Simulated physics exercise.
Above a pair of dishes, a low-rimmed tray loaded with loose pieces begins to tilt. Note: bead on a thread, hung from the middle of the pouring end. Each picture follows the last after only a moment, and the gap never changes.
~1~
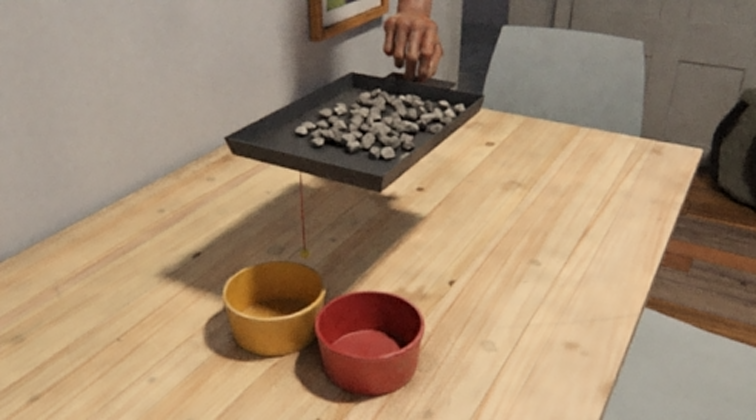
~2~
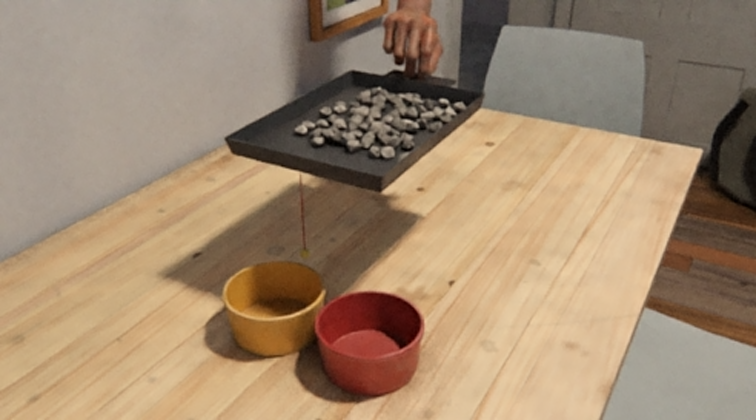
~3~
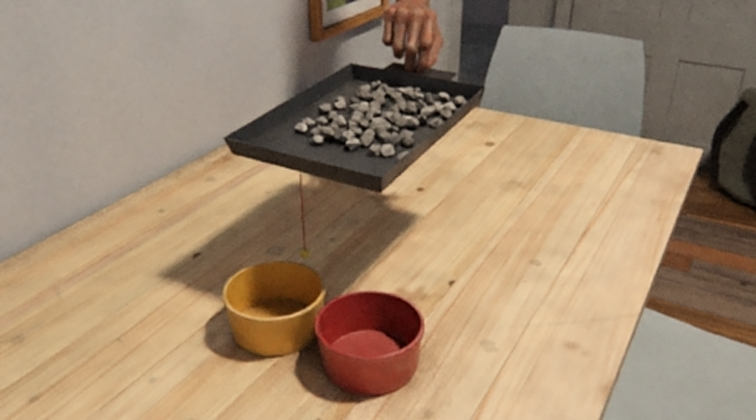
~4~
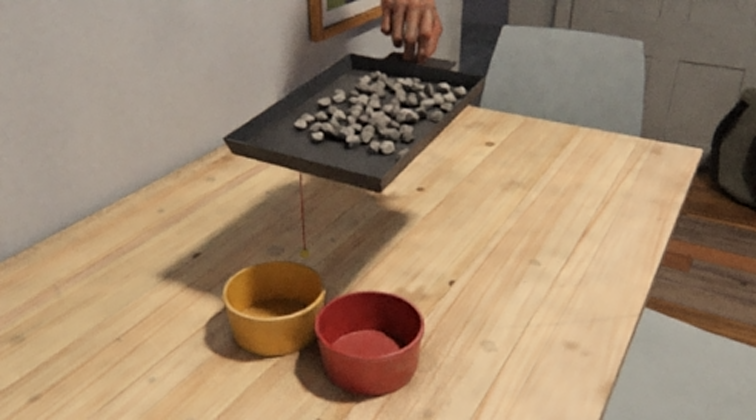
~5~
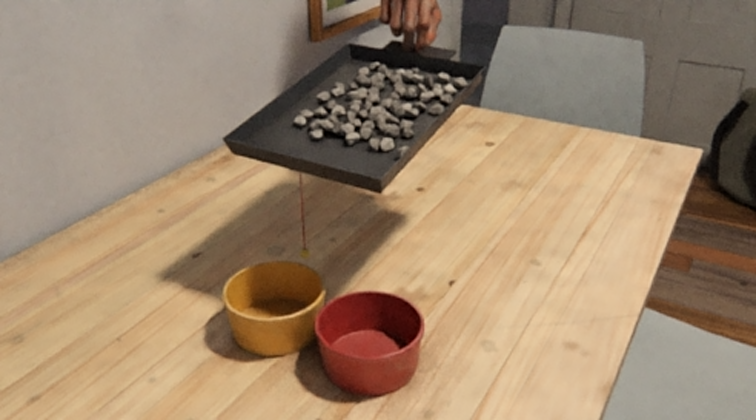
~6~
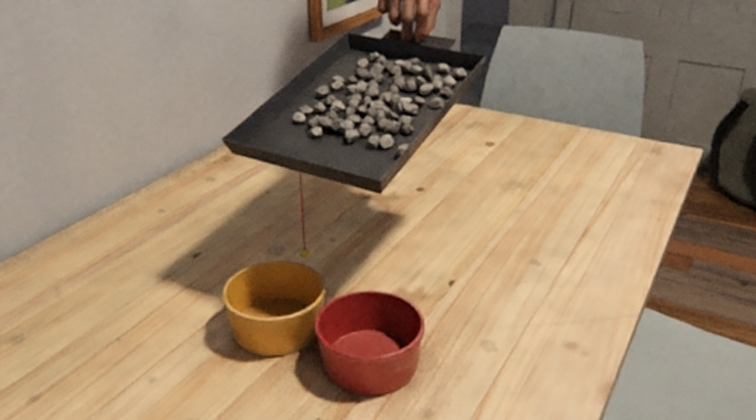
A dark, low-rimmed tray loaded with grey gravel is held by a hand at its far edge, above a pale wooden table seen from a raised, steady viewpoint in a room with light walls. A yellow dish sits on the left and a red one on the right, with a thin thread hanging beneath the tray. The hand gradually raises the far edge, tilting the tray slightly, while the stones barely shift.
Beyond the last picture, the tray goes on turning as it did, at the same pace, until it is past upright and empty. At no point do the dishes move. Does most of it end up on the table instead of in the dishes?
The caught share tops half.
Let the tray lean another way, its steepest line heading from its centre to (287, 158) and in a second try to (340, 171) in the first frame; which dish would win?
First try: The dish to the left; second try: The dish to the right.
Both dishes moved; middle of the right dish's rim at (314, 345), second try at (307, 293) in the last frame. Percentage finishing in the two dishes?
Trial 1 near 20 percent, trial 2 near 70 percent.
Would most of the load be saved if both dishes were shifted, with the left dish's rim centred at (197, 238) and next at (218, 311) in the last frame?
The first time it's lower than half, the second time lower than half.
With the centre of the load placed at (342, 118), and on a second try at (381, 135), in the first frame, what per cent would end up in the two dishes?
Try 1: 80 %; try 2: 80 %.
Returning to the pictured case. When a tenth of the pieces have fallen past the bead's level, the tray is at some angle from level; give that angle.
Close to 75° of tilt at that moment.
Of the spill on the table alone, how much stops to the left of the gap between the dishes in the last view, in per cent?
80 per cent, roughly.
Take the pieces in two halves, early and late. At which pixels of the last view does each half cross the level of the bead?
First close to (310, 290), next close to (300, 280).
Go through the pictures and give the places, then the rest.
The first picture shows corners of the pouring end (231, 137) and (380, 173), level; middle of the load (388, 123), bits of gravel; left dish (245, 331); right dish (343, 369); bead on its thread (305, 253).
The second picture shows corners of the pouring end (231, 137) and (380, 173), level; middle of the load (388, 122).
The third picture shows corners of the pouring end (230, 137) and (380, 174), tipped barely, level across its low end; middle of the load (387, 118).
The fourth picture shows corners of the pouring end (229, 137) and (379, 175), tipped a little, level across its low end; middle of the load (387, 111).
The fifth picture shows corners of the pouring end (229, 137) and (379, 176), tipped a little, level across its low end; middle of the load (387, 105).
The sixth picture shows corners of the pouring end (228, 137) and (378, 177), tipped a little, level across its low end; middle of the load (386, 99); left dish (245, 331); right dish (343, 369).
Just after the last frame, tray tipped steeply; almost all on the tray; just a few in the air.
A moment on, tray tipped right over; roughly two thirds on the tray; about a tenth in the right dish; about a tenth in the left dish; about a tenth outside both; about a tenth in the air.
Further on, tray tipped past a quarter turn; roughly a third in the right dish; roughly half in the left dish; roughly a quarter outside both.
When it is over, tray tipped past a quarter turn; roughly a third in the right dish; roughly half in the left dish; roughly a quarter outside both.
